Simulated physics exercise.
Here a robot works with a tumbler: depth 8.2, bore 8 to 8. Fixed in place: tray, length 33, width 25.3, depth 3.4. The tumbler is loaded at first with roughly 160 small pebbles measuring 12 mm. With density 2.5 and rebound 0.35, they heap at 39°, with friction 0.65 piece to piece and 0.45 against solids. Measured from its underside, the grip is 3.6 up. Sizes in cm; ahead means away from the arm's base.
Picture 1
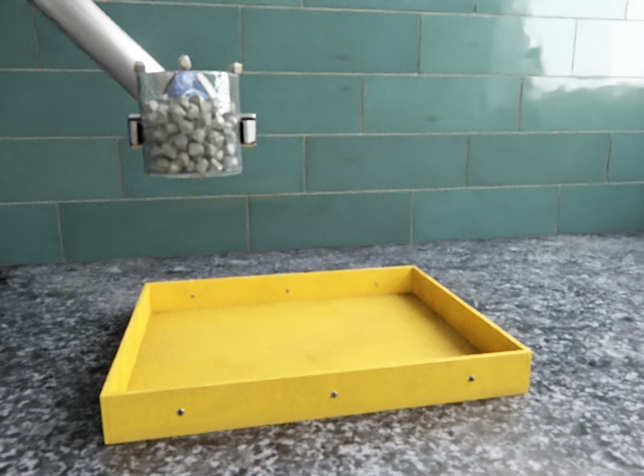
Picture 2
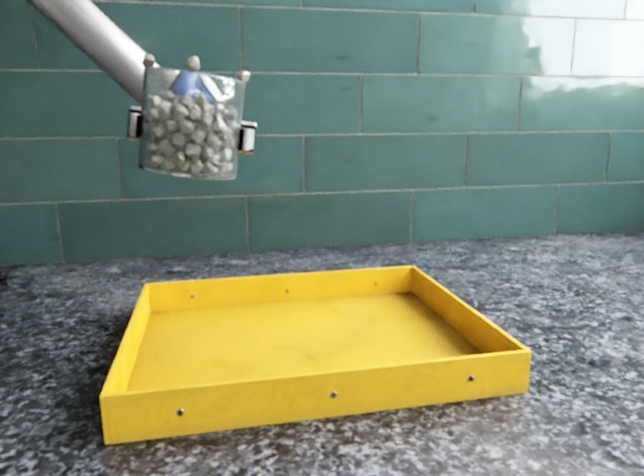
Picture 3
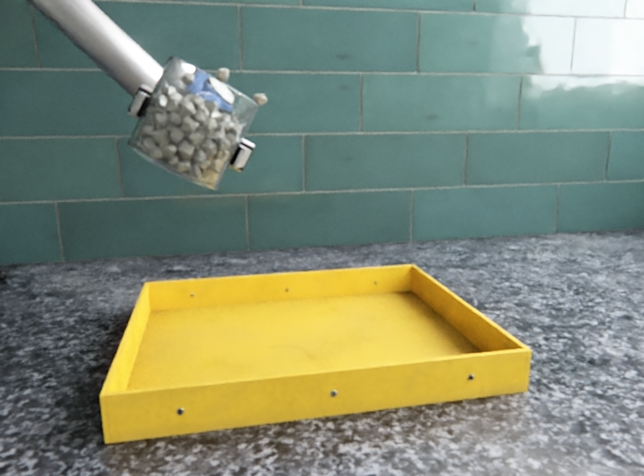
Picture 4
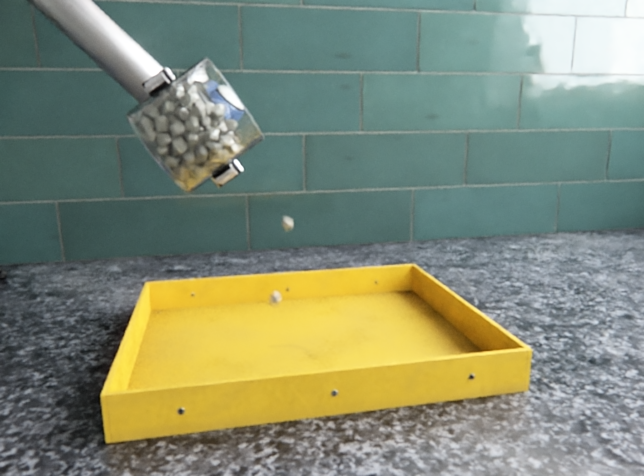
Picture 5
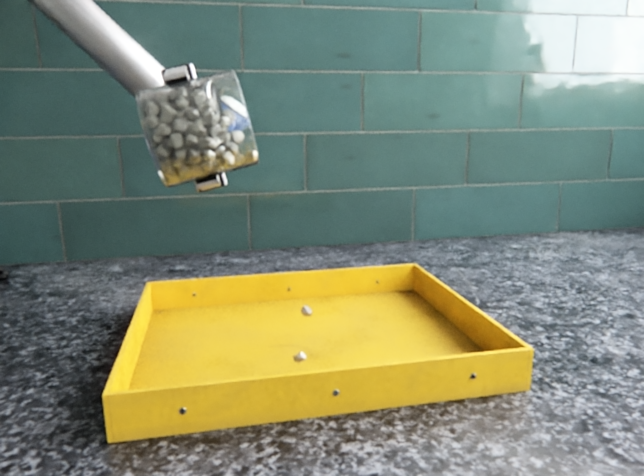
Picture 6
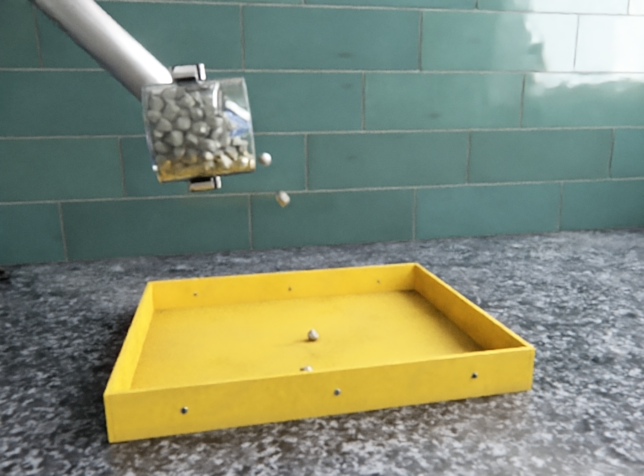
Above a yellow tray, a robot arm tips a clear tumbler forward, dropping a few pebbles.
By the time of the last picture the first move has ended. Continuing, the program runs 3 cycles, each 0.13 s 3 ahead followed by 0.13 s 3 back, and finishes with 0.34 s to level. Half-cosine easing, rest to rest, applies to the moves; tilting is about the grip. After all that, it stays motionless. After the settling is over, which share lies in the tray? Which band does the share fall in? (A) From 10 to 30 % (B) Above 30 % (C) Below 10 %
(B) Above 30 %.
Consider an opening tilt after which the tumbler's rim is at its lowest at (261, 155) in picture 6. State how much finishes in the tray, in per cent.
About 15 percent.
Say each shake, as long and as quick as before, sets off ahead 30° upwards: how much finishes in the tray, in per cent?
You'd expect near 55 percent of it there.
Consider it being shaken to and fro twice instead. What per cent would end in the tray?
In that case it would be near 35 percent.
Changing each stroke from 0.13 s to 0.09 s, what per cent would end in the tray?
Estimate for that case: 70 %.
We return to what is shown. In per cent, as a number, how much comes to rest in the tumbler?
Something like 55 percent ends there.
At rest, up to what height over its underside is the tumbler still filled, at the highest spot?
Roughly 5.5 centimetres.
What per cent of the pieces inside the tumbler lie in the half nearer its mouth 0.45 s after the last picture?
55 %.
Then, 0.45 s after the last picture, tilted 85° forward, highest piece 23 above the table; 124 in the tumbler, 30 in the tray, 8 in flight or on a rim.
Then, 0.90 s after the last picture, tilted 63° forward, highest piece 22 above the table; 88 in the tumbler, 70 in the tray, 4 in flight or on a rim.
Then, 1.32 s after the last picture, level, highest piece 24 above the table; 87 in the tumbler, 75 in the tray.
Then, 2.37 s after the last picture, level, highest piece 24 above the table; 87 in the tumbler, 75 in the tray.
Final count, 87 in the tumbler, 75 in the tray. That is 46 % in the tray.
